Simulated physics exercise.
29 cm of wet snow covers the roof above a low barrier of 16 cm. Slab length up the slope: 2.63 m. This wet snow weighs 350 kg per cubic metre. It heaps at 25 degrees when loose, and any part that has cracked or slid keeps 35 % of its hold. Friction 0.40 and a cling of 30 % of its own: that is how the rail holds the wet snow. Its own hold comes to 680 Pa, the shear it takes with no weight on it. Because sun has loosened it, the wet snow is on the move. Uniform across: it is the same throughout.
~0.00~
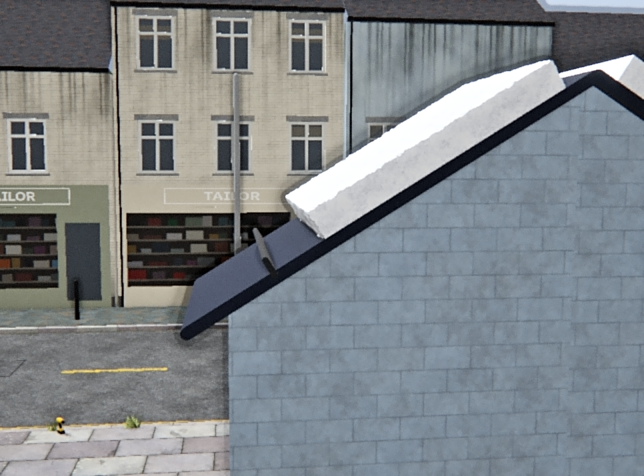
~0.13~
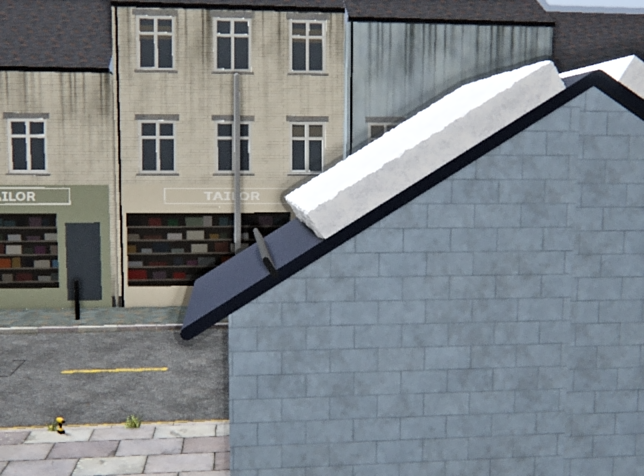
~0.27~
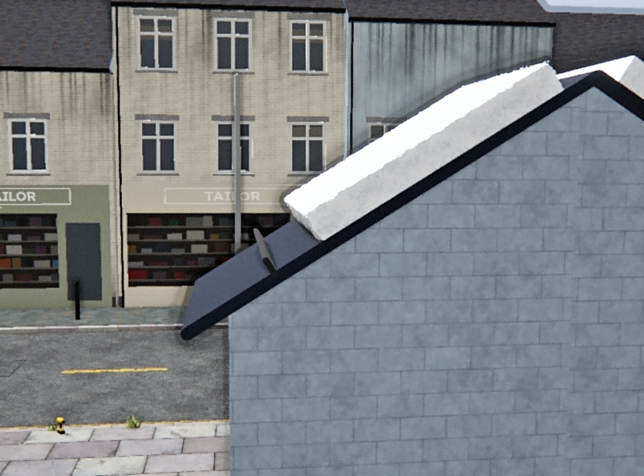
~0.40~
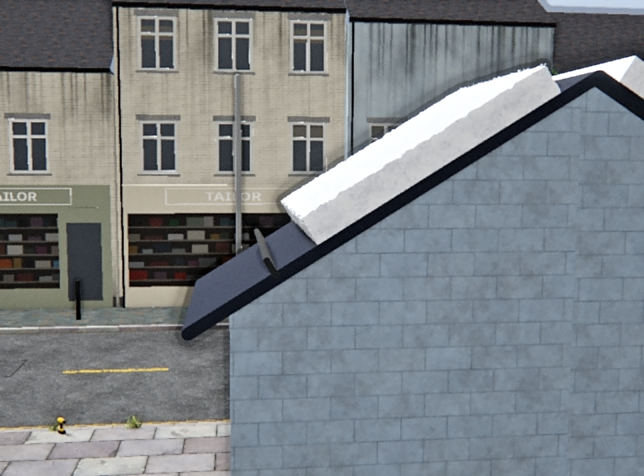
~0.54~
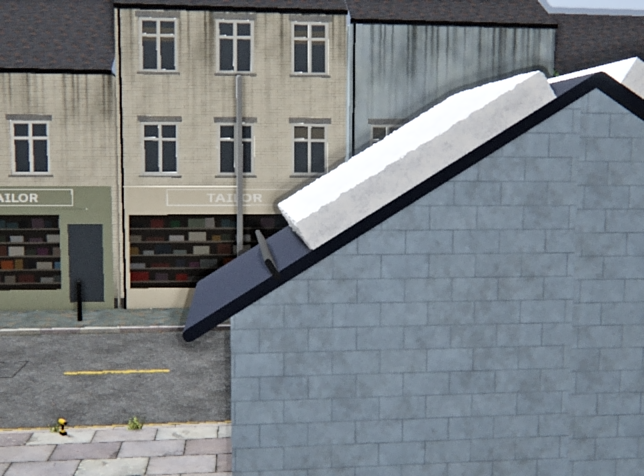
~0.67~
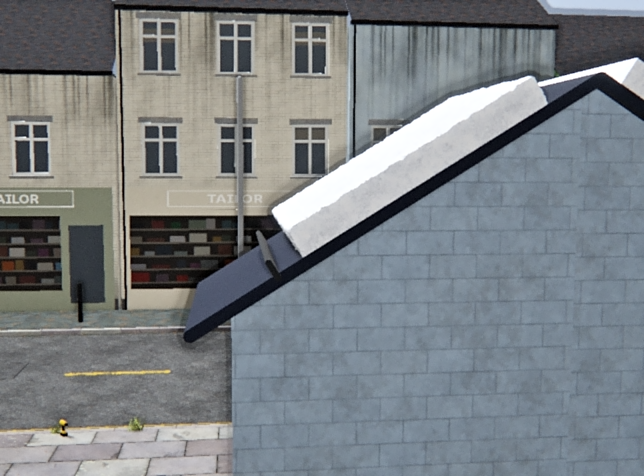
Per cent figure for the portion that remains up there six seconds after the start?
Close to 83 percent.
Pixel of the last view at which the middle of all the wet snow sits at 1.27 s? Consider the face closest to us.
I'd place it around (369, 195).
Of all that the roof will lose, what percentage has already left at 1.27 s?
The figure is about 0 %.
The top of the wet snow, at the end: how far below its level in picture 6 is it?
Roughly 0.5 m.
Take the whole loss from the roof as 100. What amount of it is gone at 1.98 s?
The figure is some 20 %.
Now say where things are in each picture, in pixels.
The first frame shows foremost bit of the wet snow at (309, 215).
The second frame shows foremost bit of the wet snow at (309, 216), its middle shifted 9 mm.
The third frame shows foremost bit of the wet snow at (307, 218), its middle shifted 3.5 cm.
The fourth frame shows foremost bit of the wet snow at (303, 221), its middle shifted 8.1 cm.
The fifth frame shows foremost bit of the wet snow at (297, 226), its middle shifted 15 cm.
The sixth frame shows foremost bit of the wet snow at (289, 233), its middle shifted 24 cm.
After 1.27 s, 100 % of the snow is on the roof.
After 1.98 s, 97 % of the snow is on the roof.
After 2.69 s, 86 % of the snow is on the roof.
After 3.40 s, 84 % of the snow is on the roof.
After 6.00 s, 83 % of the snow is on the roof.
